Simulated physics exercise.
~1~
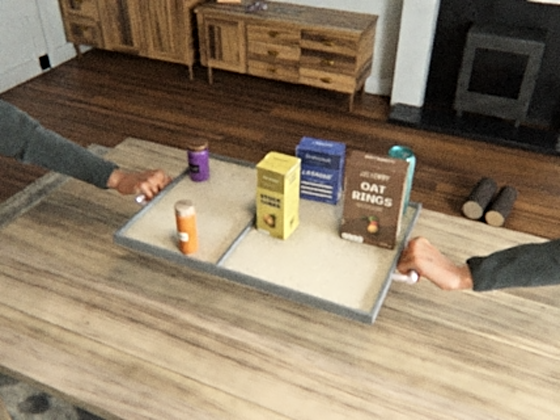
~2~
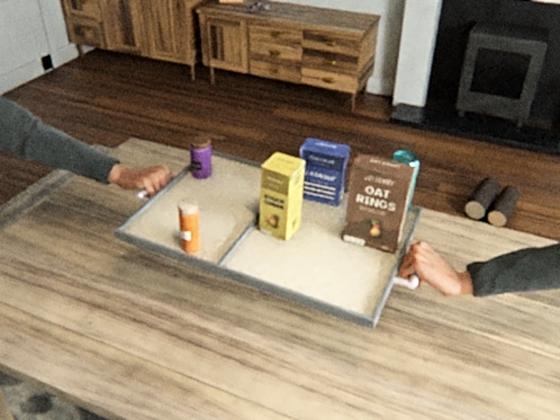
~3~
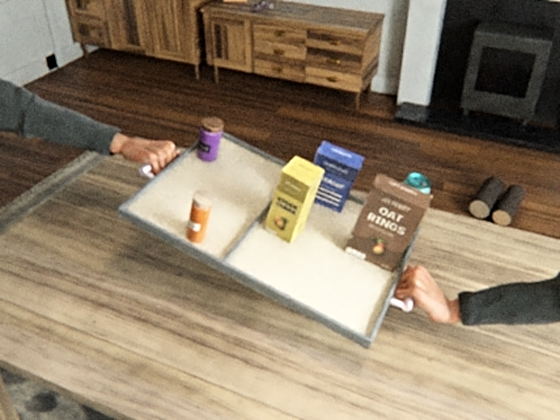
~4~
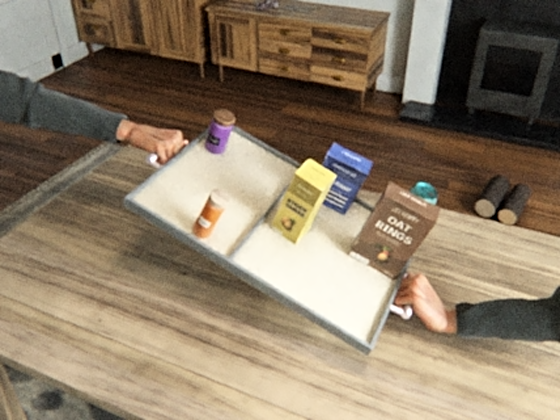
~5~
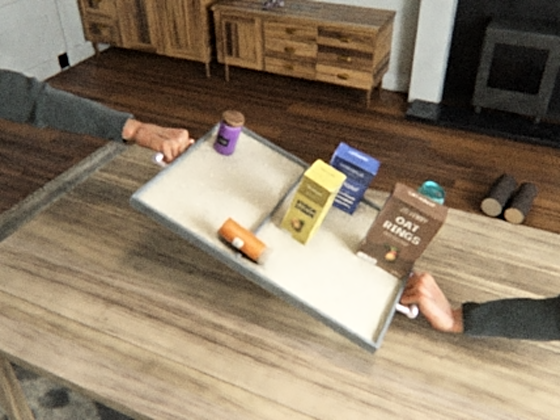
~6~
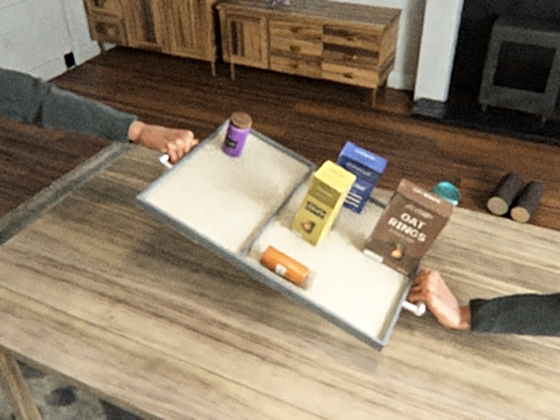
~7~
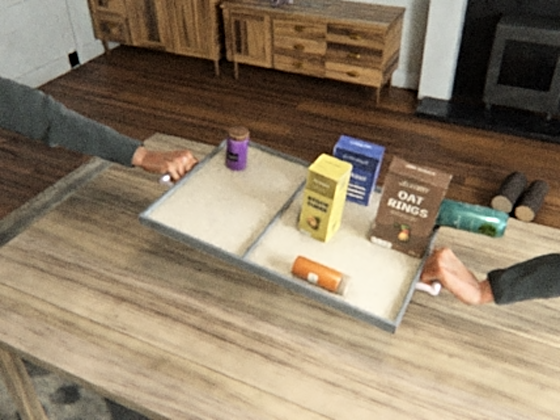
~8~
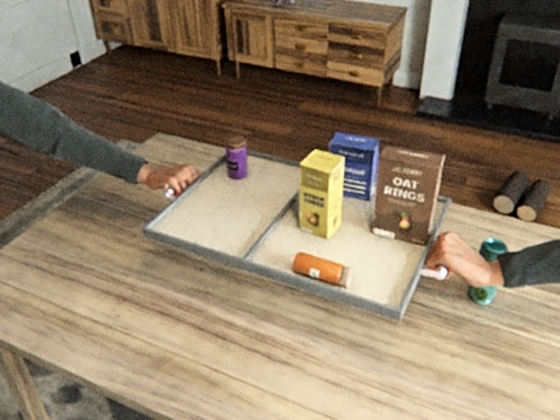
Two hands hold a shallow, pale serving tray with a grey rim and a cross bar above a wooden table, seen from above in a room with wooden cabinets and a dark fireplace. A purple shaker and an orange shaker stand on the left, with yellow, blue and brown boxes and a partly hidden turquoise can towards the right. The tray tilts right side down, and the orange shaker topples and rolls across to the right section. As the hands level the tray, the turquoise can tips over the right edge. It ends upside down beside the right hand, off the tray, while the orange shaker lies on its side and the others stand upright.
